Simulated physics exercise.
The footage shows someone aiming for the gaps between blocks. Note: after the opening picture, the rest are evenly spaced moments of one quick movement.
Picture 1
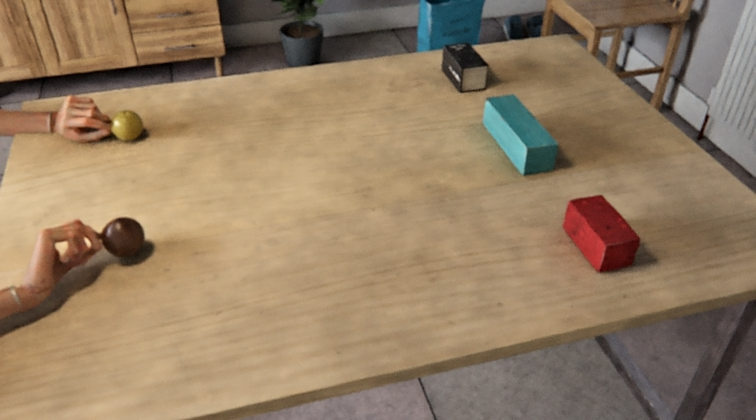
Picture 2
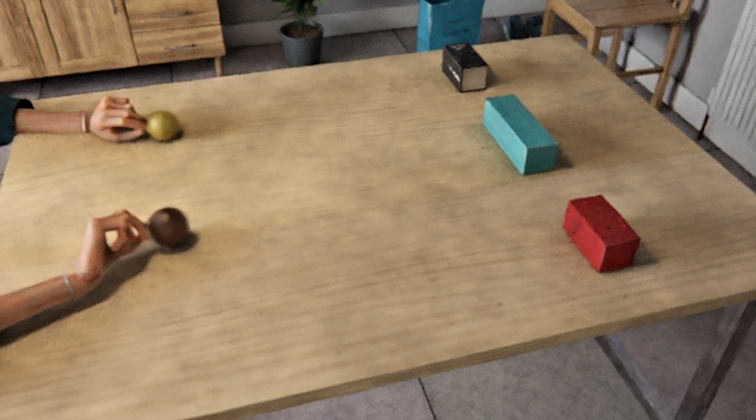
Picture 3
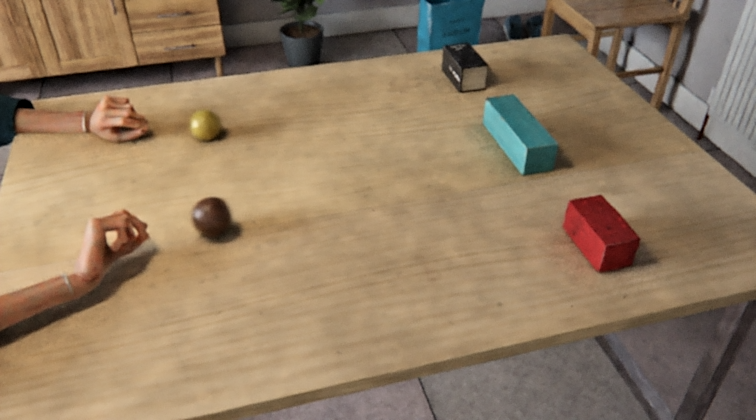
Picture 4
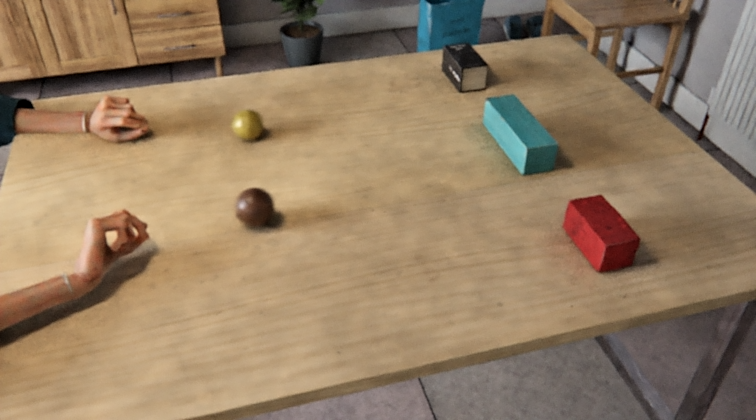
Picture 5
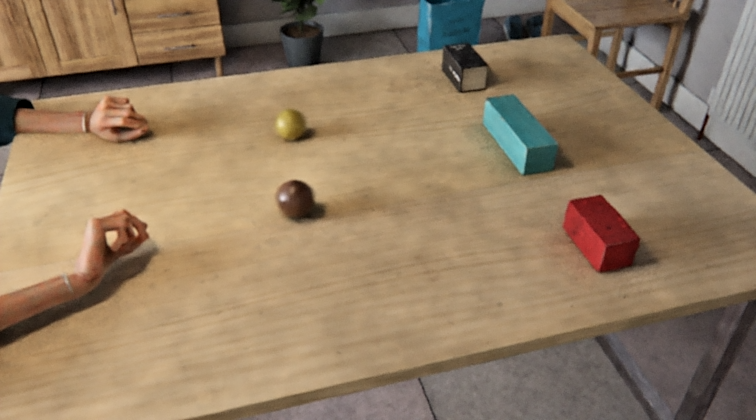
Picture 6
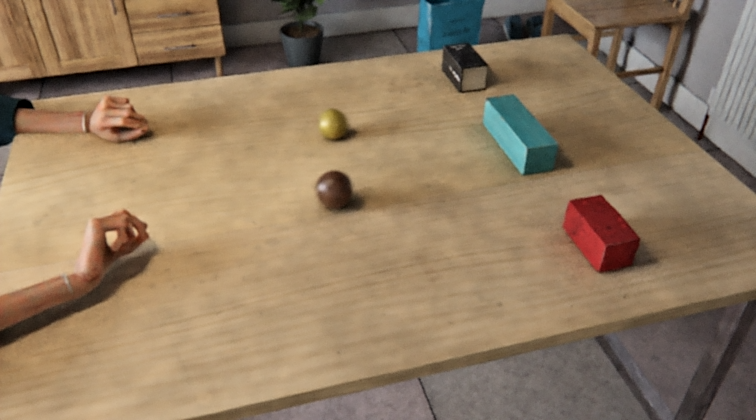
Yellow and brown balls rolling rightward across a wooden table after two hands release them, with black, turquoise and red blocks opposite.
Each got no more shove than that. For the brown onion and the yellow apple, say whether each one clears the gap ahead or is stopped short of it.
Brown onion: Stopped short; yellow apple: Stopped short.
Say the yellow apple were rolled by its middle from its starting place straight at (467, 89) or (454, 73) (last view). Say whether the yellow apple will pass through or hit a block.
Aim 1: Goes clean through; aim 2: Meets an obstacle.
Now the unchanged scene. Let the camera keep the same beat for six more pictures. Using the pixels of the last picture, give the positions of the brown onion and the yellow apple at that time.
The first one at (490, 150), the second at (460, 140).
Then, 0.40 s on from there, brown onion coming back near (486, 152); yellow apple coming back near (460, 139).
In the end, the brown onion bounces off; the yellow apple bounces off.
